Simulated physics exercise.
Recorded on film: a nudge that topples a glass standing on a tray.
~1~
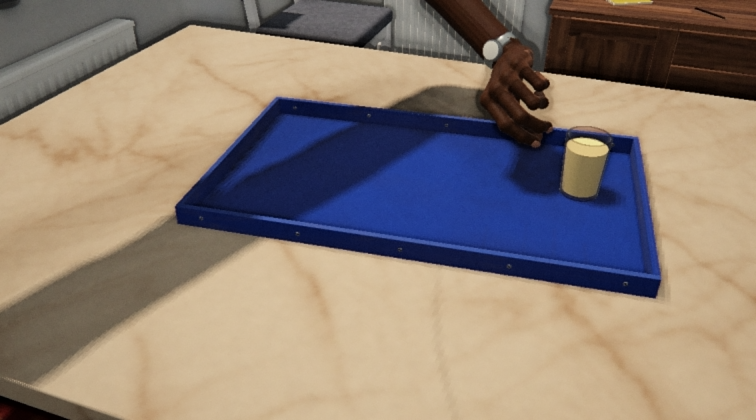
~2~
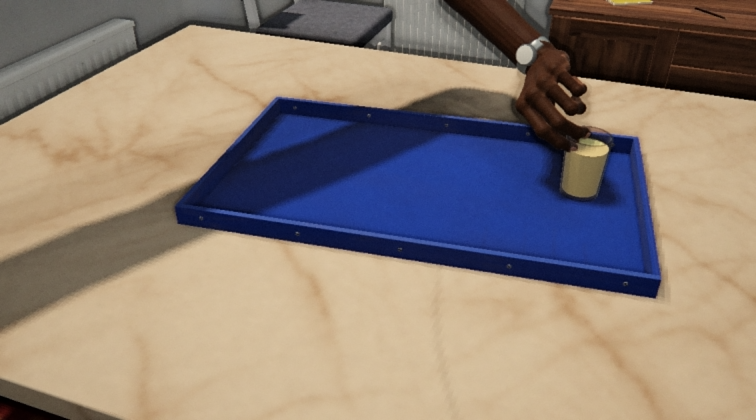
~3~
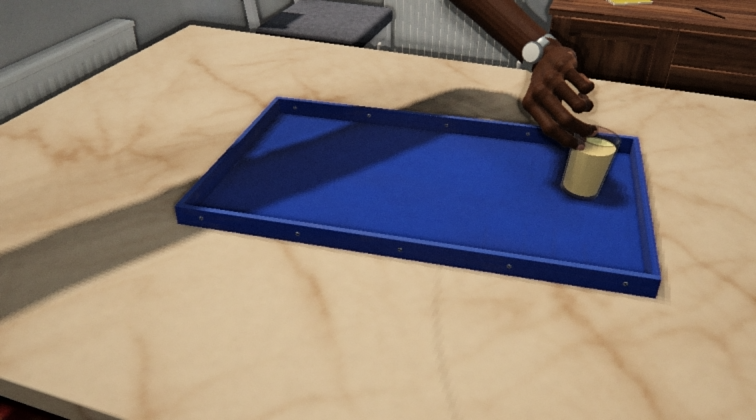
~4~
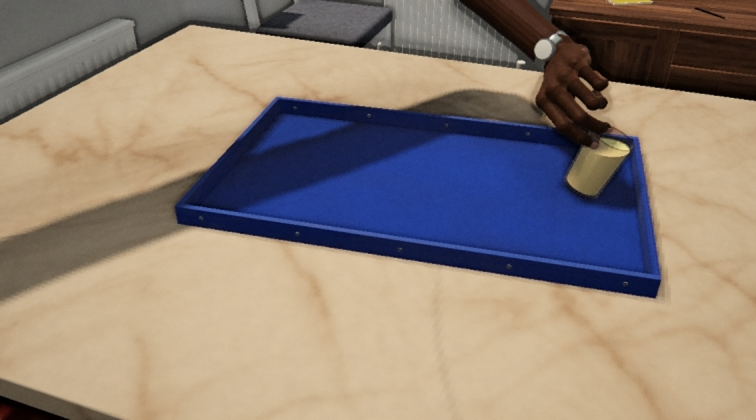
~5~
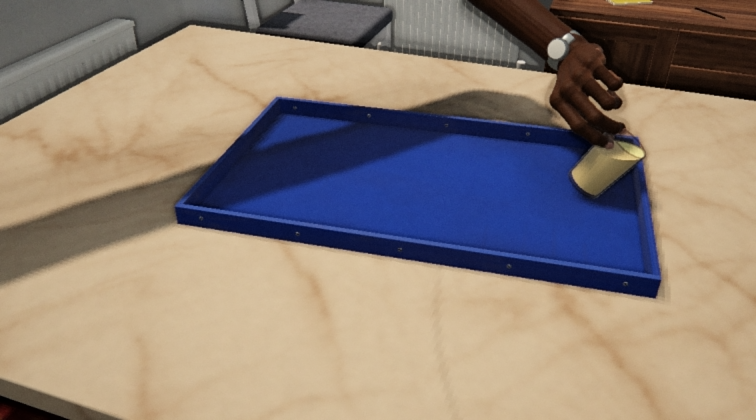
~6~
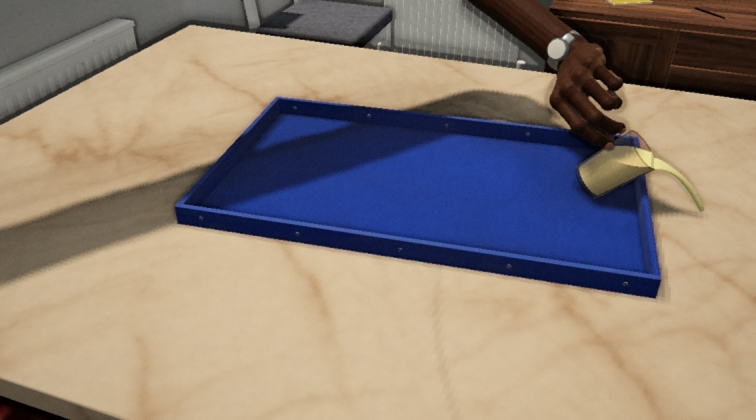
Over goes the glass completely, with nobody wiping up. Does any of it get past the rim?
Yes, the tray fails to catch it.
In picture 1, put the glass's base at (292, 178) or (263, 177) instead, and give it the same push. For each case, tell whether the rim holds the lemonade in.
In the first try it keeps within the tray; in the second it keeps within the tray.
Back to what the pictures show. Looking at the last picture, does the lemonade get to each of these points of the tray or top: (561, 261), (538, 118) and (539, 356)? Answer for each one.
Looks like the first is safe, the second safe and the third safe.
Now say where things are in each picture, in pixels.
In the first picture, it stands upright; glass (584, 162) about three quarters full; tray (387, 234).
In the second picture, fingers against its side; glass about three quarters full, surface at (588, 147).
In the third picture, fingers against its side; glass (589, 162) about three quarters full.
In the fourth picture, fingers against its side; glass about three quarters full, surface at (607, 148); tray (387, 234).
In the fifth picture, fingers against its side; glass (607, 162) tipped 30°.
In the sixth picture, it is falling; glass (616, 165) tipped 45°.
A moment on, the glass lies across the rim; the puddle covers about as much as a plate; it spreads outside the tray.
Further on, the puddle covers about as much as a tray; it spreads outside the tray.
When it is over, the puddle covers about as much as a tray; it spreads outside the tray.
